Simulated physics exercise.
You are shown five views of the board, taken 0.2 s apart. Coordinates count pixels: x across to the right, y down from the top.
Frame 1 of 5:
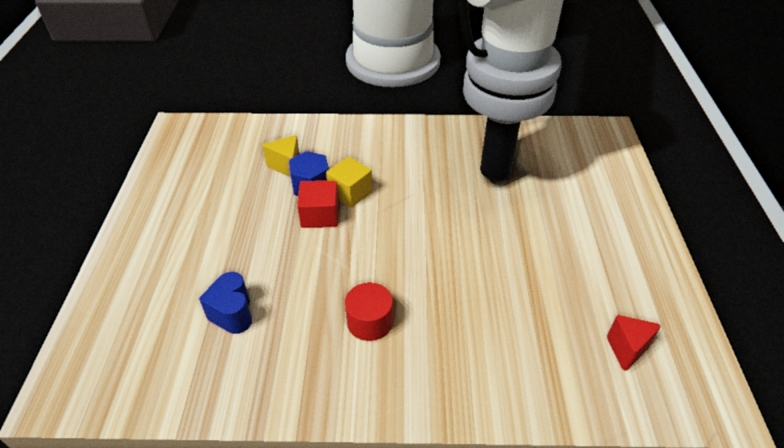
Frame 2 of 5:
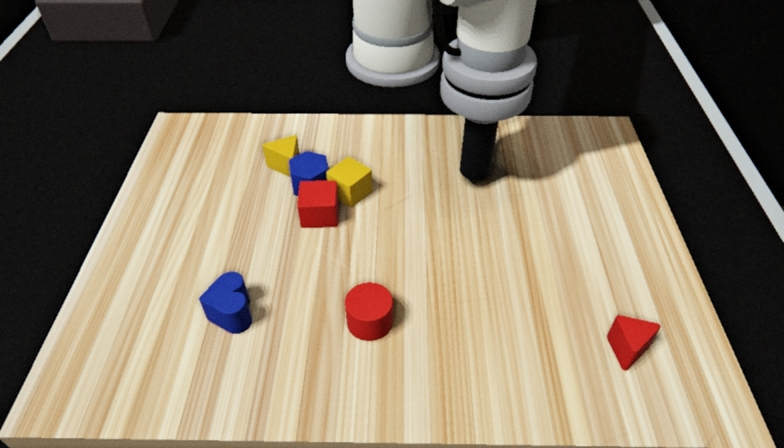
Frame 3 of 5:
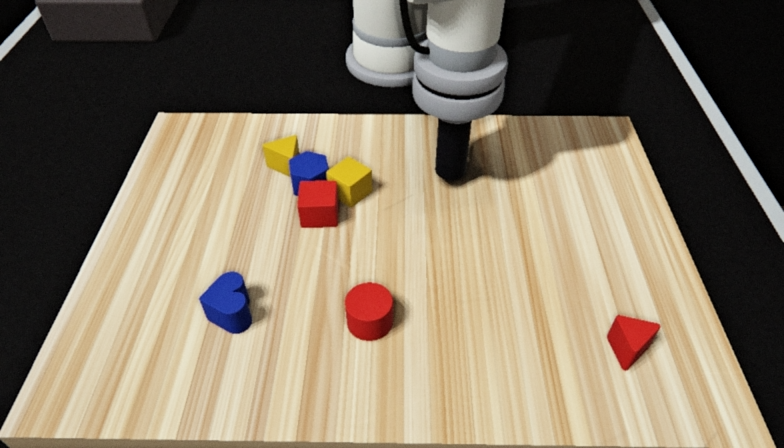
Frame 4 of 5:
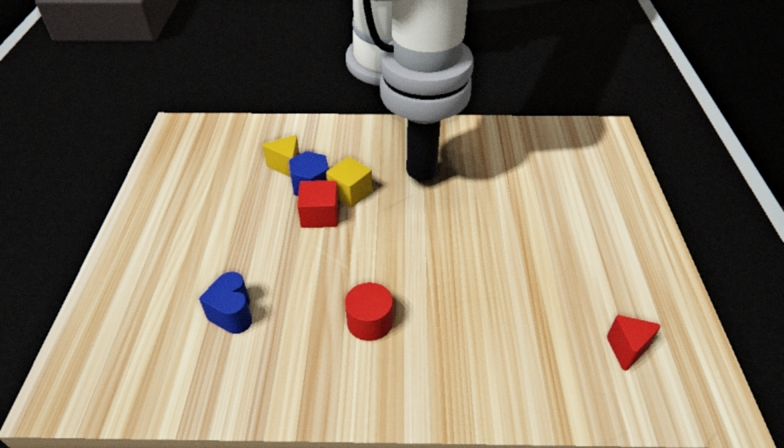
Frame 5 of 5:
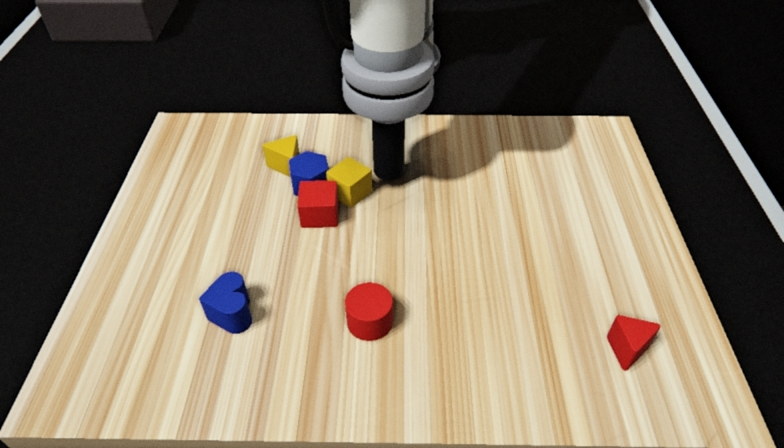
A pale wooden board lies on a black surface, seen from above and in front by a still camera. Two yellow blocks, a blue hexagon and a red square block cluster at the upper left, with a blue heart at lower left, a red cylinder near the lower middle and a red wedge at lower right. A robot arm slides its black stick leftward along the far edge, nearing the motionless cluster.
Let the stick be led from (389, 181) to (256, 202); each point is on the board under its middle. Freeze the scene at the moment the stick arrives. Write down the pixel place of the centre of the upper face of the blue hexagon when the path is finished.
Top centre: (241, 159).
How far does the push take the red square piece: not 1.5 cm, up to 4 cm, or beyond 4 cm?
Travels over 4 cm.
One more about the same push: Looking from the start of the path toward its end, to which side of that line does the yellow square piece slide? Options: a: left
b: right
I choose a.
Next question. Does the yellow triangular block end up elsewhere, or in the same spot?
At the end of the path, it will have moved.
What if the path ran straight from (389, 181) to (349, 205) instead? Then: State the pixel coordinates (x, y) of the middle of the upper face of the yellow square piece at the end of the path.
The middle of the upper face of the yellow square piece will lie at about (313, 187) in the picture.
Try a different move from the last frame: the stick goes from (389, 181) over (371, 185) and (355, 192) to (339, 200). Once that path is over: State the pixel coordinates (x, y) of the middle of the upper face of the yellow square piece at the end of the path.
I'd guess (307, 191).
The first path, step by step. One third of the way, stick (344, 177); blue hexagon (305, 163); red square piece (294, 209), turned 15° anticlockwise; yellow square piece (322, 184).
Two thirds of the way, stick (300, 184); yellow triangular block (274, 141), turned 65° clockwise; blue hexagon (267, 163), turned 25° clockwise; red square piece (284, 223); yellow square piece (301, 195), turned 50° anticlockwise.
At the end, stick (254, 191); yellow triangular block (272, 140), turned 80° clockwise; blue hexagon (241, 159), turned 75° clockwise; red square piece (284, 224); yellow square piece (300, 195), turned 50° anticlockwise.
